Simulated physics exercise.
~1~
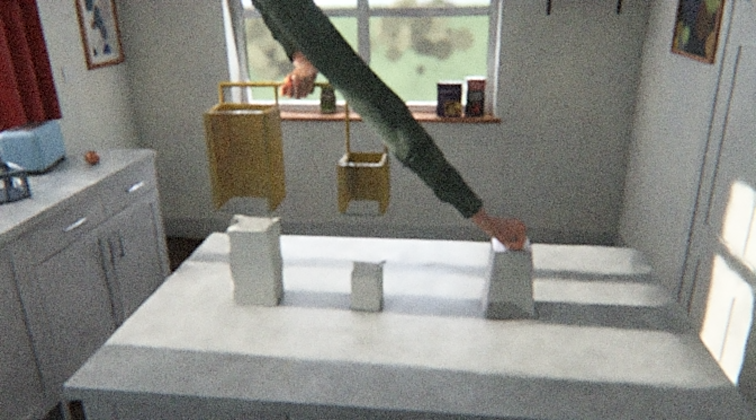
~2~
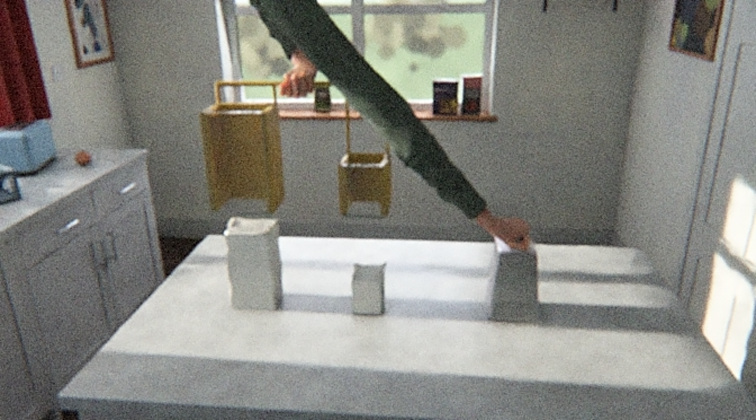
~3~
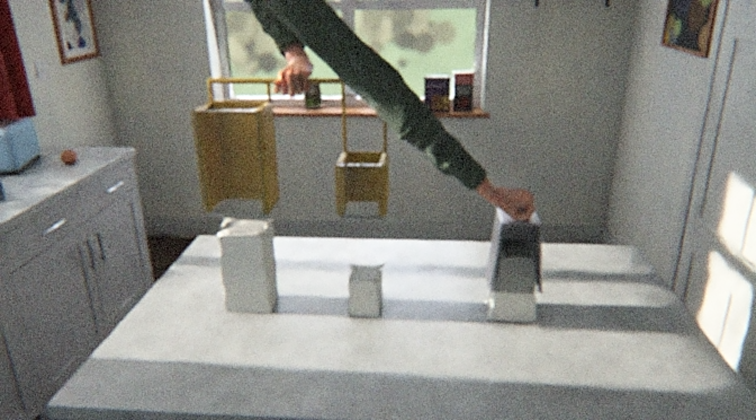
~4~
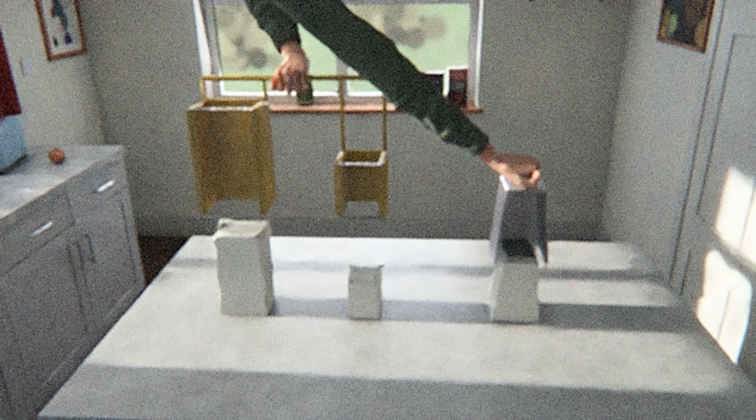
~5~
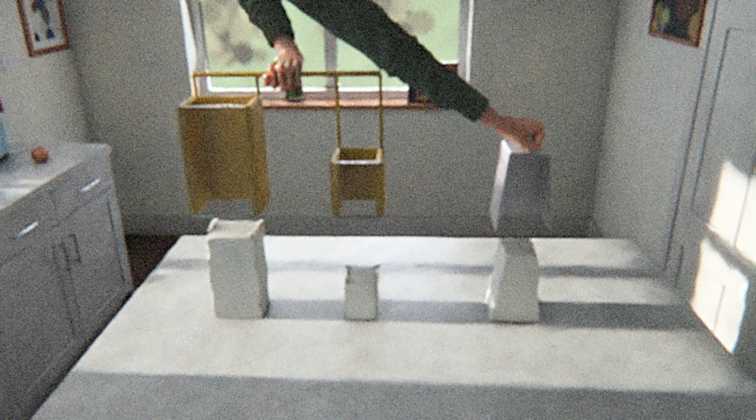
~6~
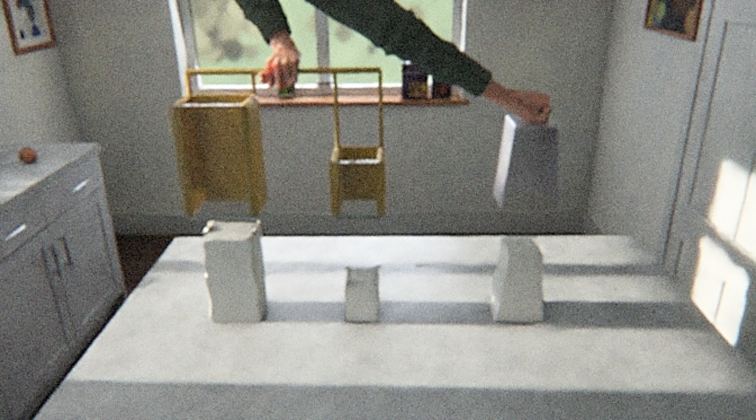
In a sunlit kitchen, one hand held a yellow frame with two open holders above two pale blocks, while the other lifted a grey tapered tin straight up on the right, leaving a tall white block standing on the table.
